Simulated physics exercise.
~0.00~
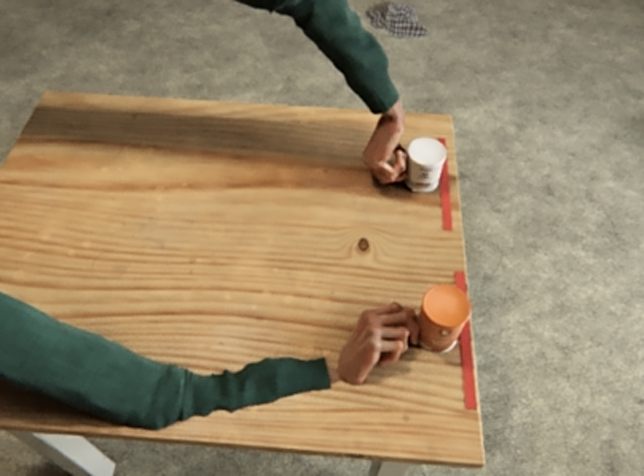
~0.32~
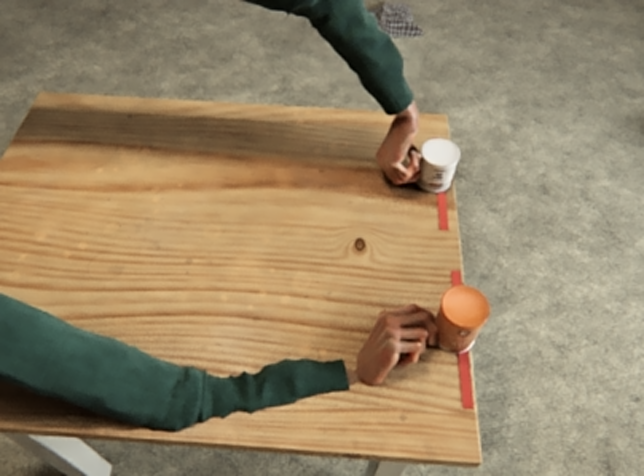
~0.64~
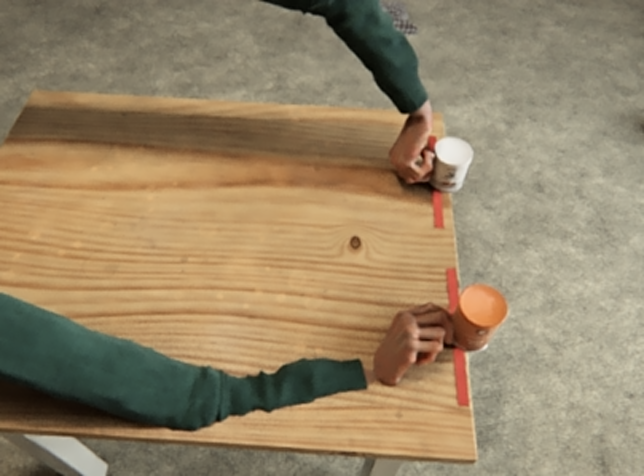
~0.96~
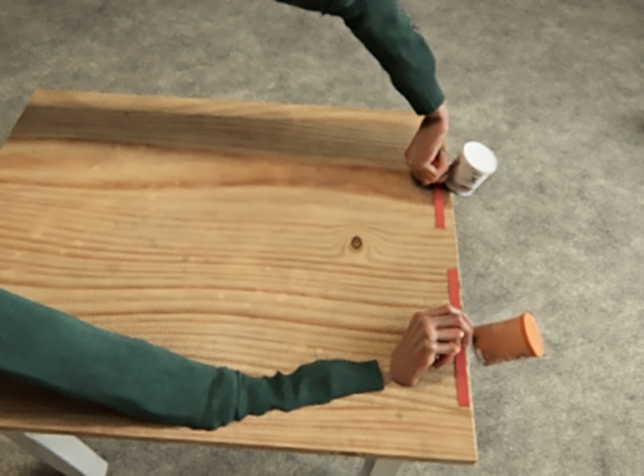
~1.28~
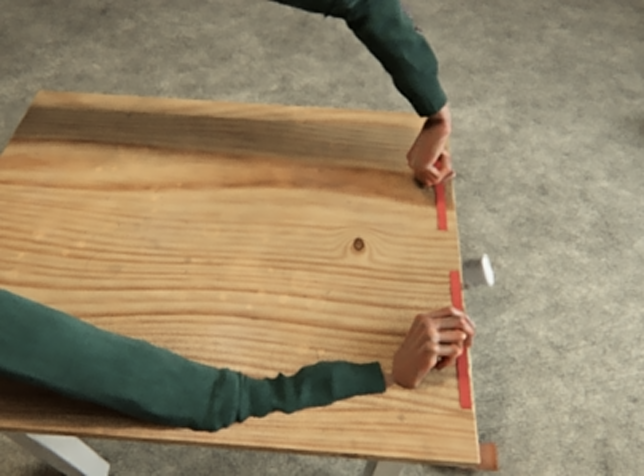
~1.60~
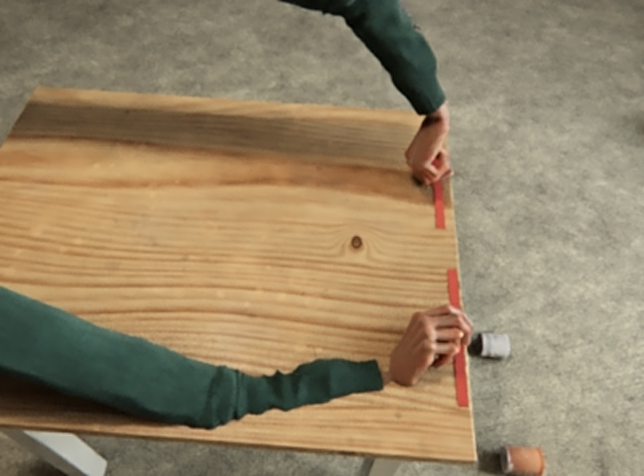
Two hands in dark green sleeves push a white pot and an orange pot toward the right end of a wooden table, seen from above by a slightly swaying camera. The white one is at the far side and the orange one nearer, beside strips of red tape on a grey floor's backdrop. Both slide right until they jut past the edge. The orange pot tips over outward while the white one leans less. The fingers stop at the tape as both pots drop, and they end up down beside the table, the orange one on its side.
